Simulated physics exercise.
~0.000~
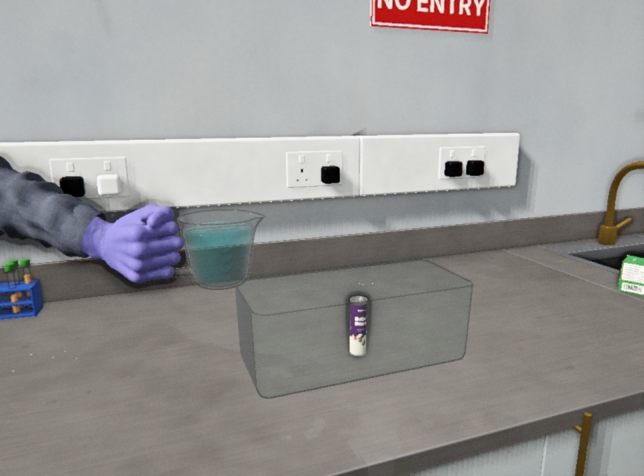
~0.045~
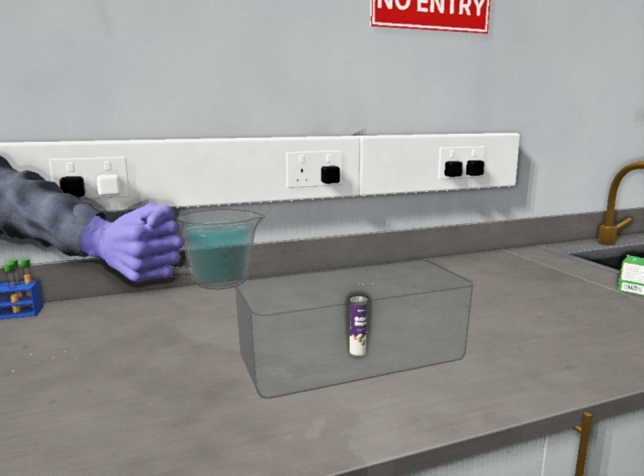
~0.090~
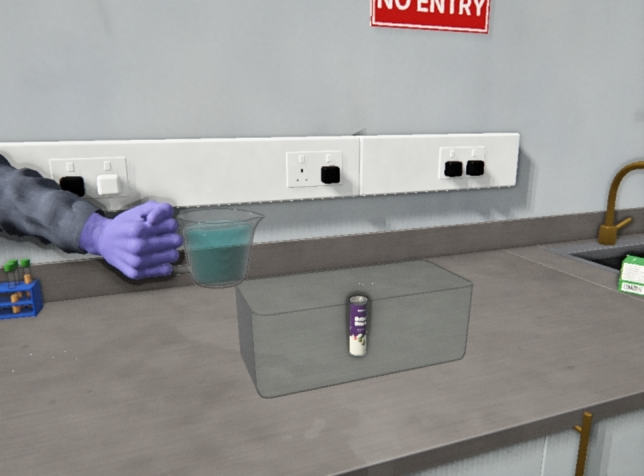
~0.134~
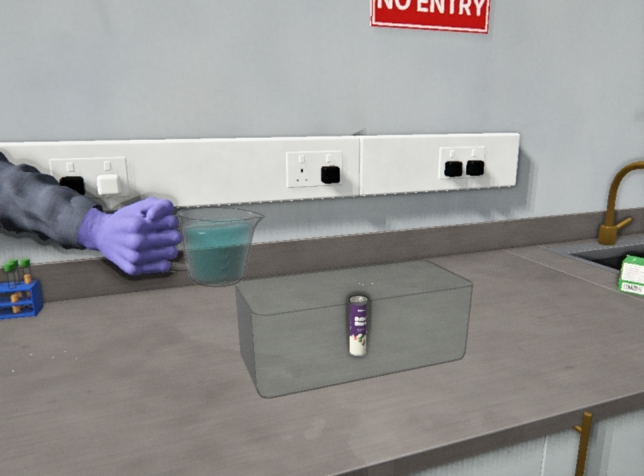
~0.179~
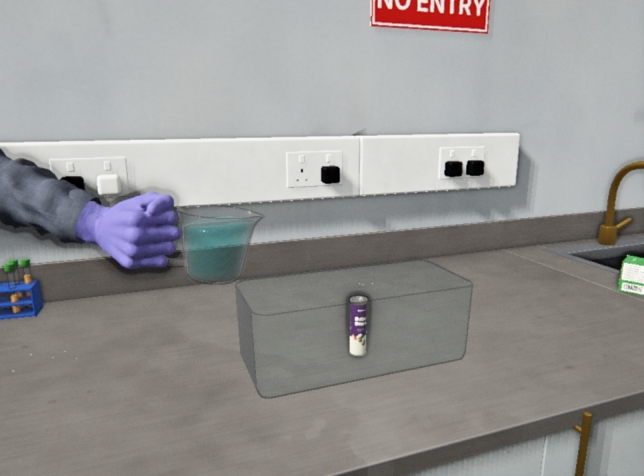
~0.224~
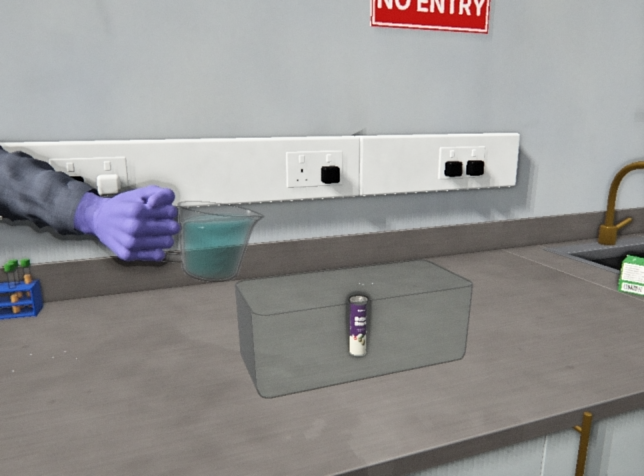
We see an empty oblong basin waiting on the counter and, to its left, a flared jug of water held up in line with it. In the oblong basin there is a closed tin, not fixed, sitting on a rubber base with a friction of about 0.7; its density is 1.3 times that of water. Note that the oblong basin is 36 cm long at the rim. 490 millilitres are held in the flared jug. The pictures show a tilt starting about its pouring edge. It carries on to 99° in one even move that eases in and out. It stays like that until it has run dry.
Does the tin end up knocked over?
No: It stays on its base.
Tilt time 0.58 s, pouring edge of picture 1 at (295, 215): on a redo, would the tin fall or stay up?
After that, the tin overturns.
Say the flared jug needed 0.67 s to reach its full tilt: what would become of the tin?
The tin stays on its base.
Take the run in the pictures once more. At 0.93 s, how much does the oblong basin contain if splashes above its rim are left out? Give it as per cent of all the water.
Near 52 in a hundred.
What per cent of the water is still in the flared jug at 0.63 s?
Fraction remaining: Approx. 76 per cent.
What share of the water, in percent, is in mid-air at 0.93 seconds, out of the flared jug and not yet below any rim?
Estimate: About 28 in a hundred.
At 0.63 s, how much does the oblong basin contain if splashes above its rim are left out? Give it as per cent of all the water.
I'd put it near 4 percent.
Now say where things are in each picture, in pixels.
In the first picture, it leans 0°; its right rim is at (265, 215); the water meets the walls at (182, 229) and (253, 223); the oblong basin's rim runs from (243, 299) to (449, 272); the tin's top is at (359, 302).
In the second picture, it leans 0°; its right rim is at (265, 215); the water meets the walls at (182, 229) and (253, 223).
In the third picture, it leans 2°; its right rim is at (265, 215); the water meets the walls at (182, 228) and (253, 222).
In the fourth picture, it leans 4°; its right rim is at (265, 215); the water meets the walls at (182, 227) and (253, 221).
In the fifth picture, it leans 6°; its right rim is at (265, 215); the water meets the walls at (181, 225) and (254, 218).
In the sixth picture, it leans 10°; its right rim is at (265, 215); the water meets the walls at (181, 221) and (254, 216).
After 0.63 s the tilt is 62° and 76 per cent is still to pour; the tin stands where it began.
After 0.93 s the tilt is 94° and 18 per cent is still to pour; the tin stands where it began.
After 1.25 s the tilt is 99° and 0 per cent is still to pour; the tin stands where it began.
After 1.59 s the tilt is 99° and 0 per cent is still to pour; the tin stands where it began.
In the end the tin stands where it began.
